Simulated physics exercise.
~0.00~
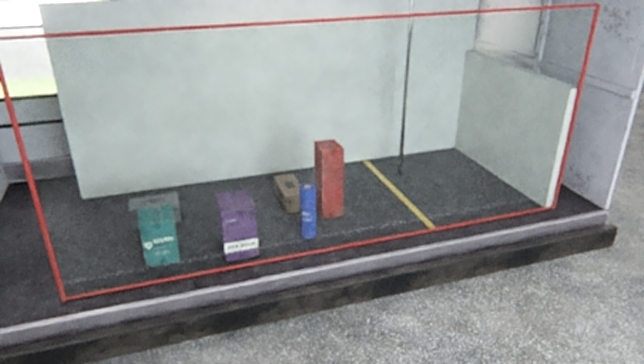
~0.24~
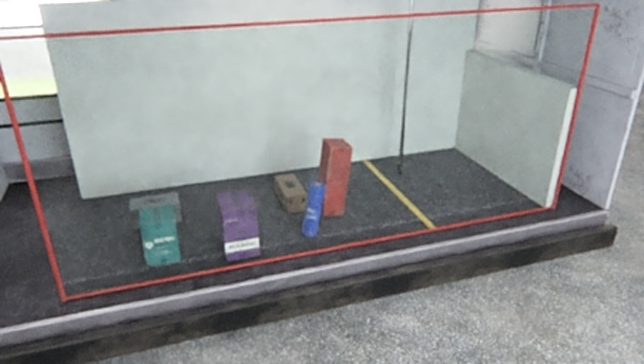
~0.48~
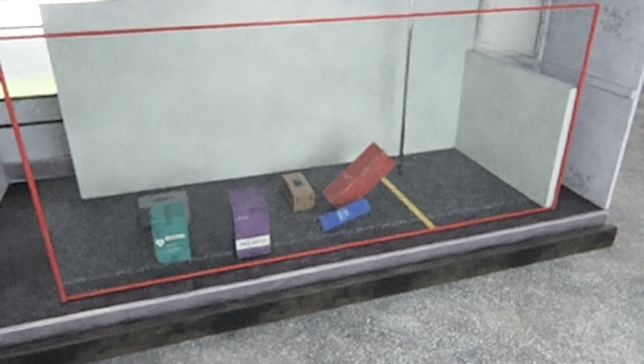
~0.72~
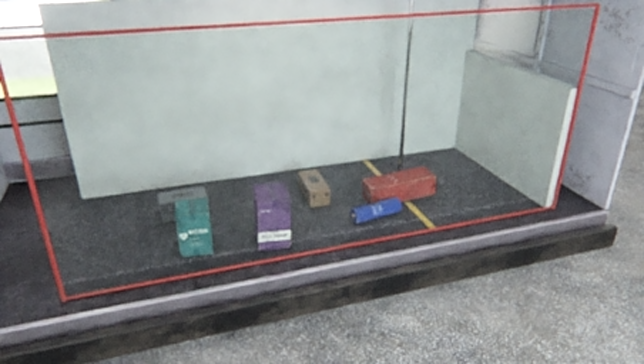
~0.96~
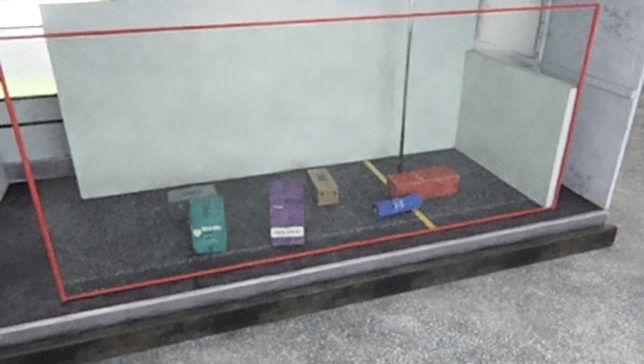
A red tall box and blue roll topple and slide right with the other items, then lie flat.
